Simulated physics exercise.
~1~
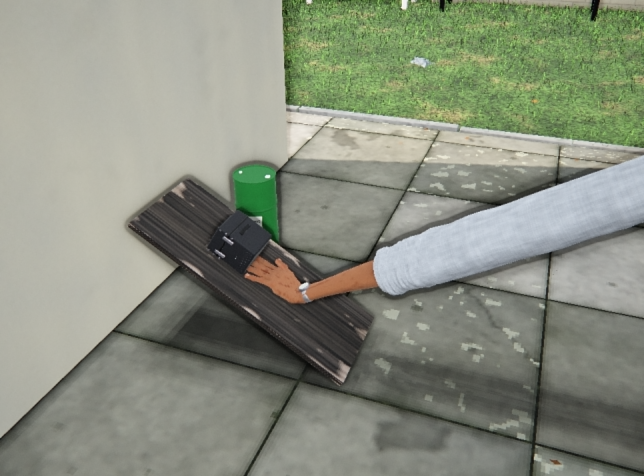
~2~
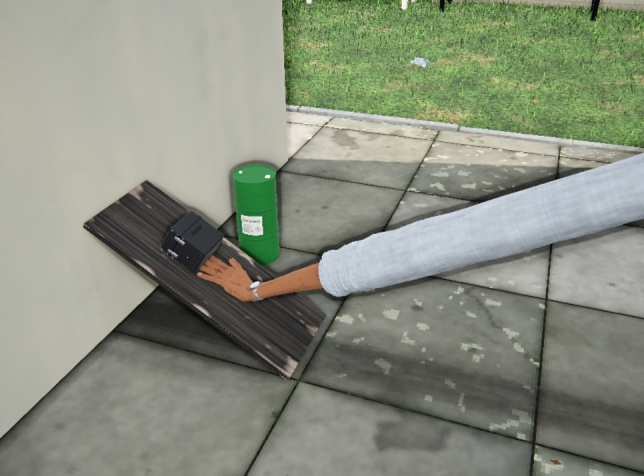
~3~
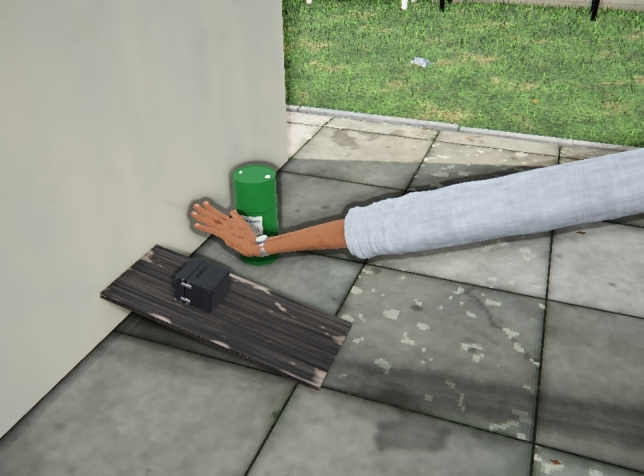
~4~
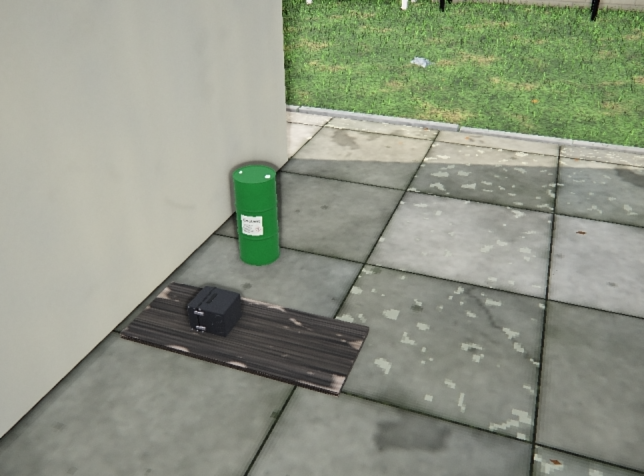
The video shows a hand holding a dark wooden board with a small black box on it against a pale wall beside a green canister, shifting it left, then letting go and withdrawing as the board slips down and ends up low on the paving, the canister still standing.
